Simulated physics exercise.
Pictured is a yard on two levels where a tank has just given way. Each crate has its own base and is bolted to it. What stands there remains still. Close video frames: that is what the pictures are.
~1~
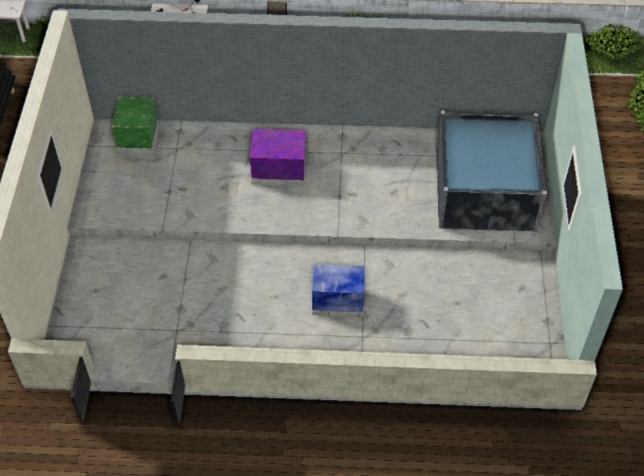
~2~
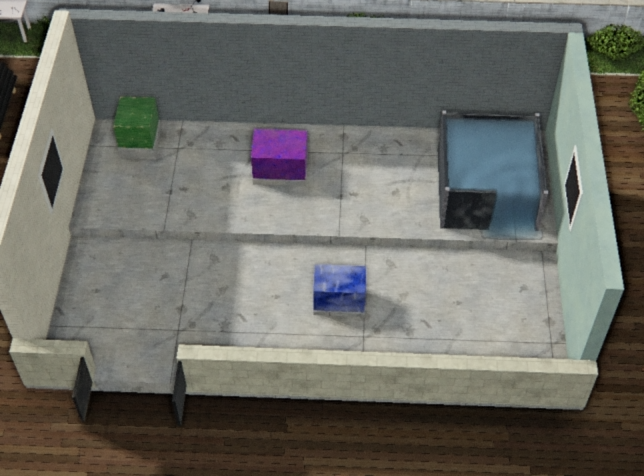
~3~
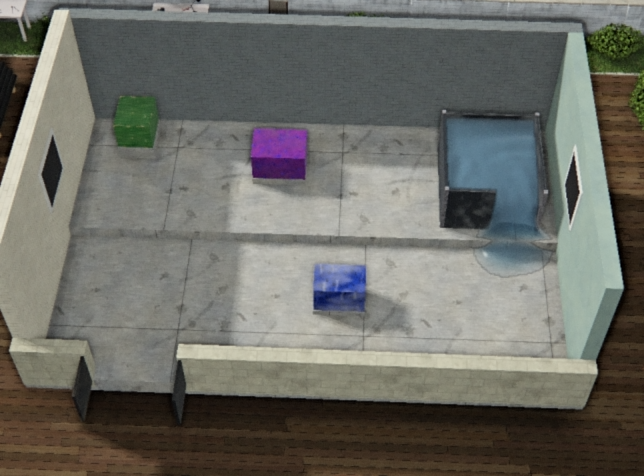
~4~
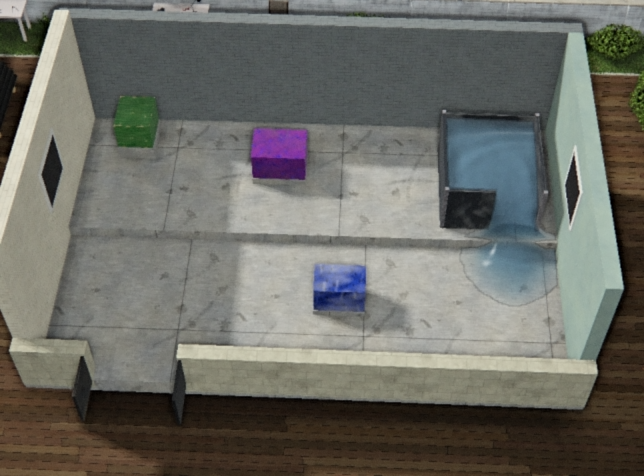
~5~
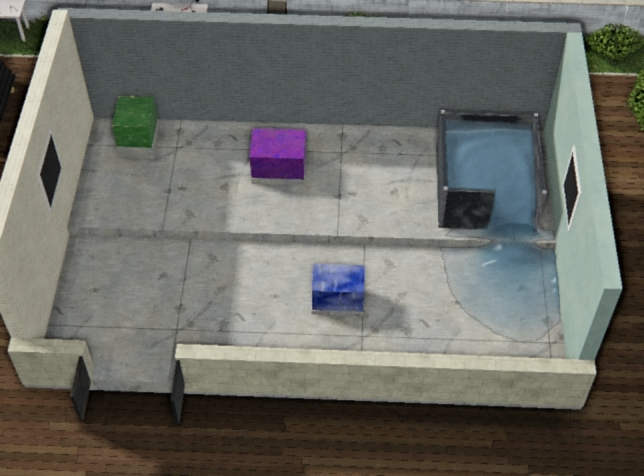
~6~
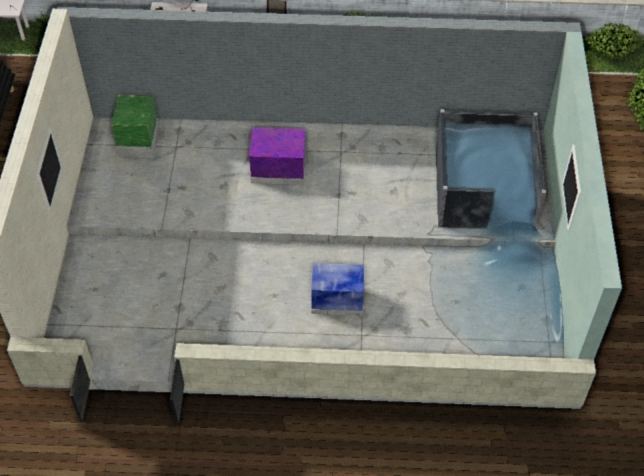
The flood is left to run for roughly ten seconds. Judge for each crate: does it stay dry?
My prediction: I expect the purple crate to never get touched; I expect the green crate to never get touched; I expect the blue crate to get touched.
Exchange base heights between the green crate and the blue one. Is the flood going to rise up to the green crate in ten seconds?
Green crate: Untouched.
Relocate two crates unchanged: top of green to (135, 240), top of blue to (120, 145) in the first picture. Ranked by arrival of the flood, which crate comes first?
I would point to the green one.
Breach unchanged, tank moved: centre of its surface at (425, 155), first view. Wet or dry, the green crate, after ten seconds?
Green is left alone.
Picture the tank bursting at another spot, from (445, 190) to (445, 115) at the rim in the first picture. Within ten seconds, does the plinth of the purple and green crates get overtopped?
In my view the purple crate gets reached, and the green crate gets reached.
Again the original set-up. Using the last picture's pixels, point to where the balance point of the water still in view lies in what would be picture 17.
Close to (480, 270), I reckon.
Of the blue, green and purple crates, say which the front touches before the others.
Simply the blue-painted one.
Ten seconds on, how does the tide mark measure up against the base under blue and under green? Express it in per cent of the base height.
Taking them in the order asked, 190 percent and 0 percent.
A moment on, water covers 15 % of the floor; the purple crate not reached, the green crate not reached, the blue crate not reached.
Next, water covers 20 % of the floor; the purple crate not reached, the green crate not reached, the blue crate water round its plinth.
Then, water covers 45 % of the floor; the purple crate not reached, the green crate not reached, the blue crate water round its plinth.
Later, water covers 55 % of the floor; the purple crate not reached, the green crate not reached, the blue crate water round its plinth.
In the end, water covers 55 % of the floor; the purple crate stayed above the water, the green crate stayed above the water, the blue crate was topped.
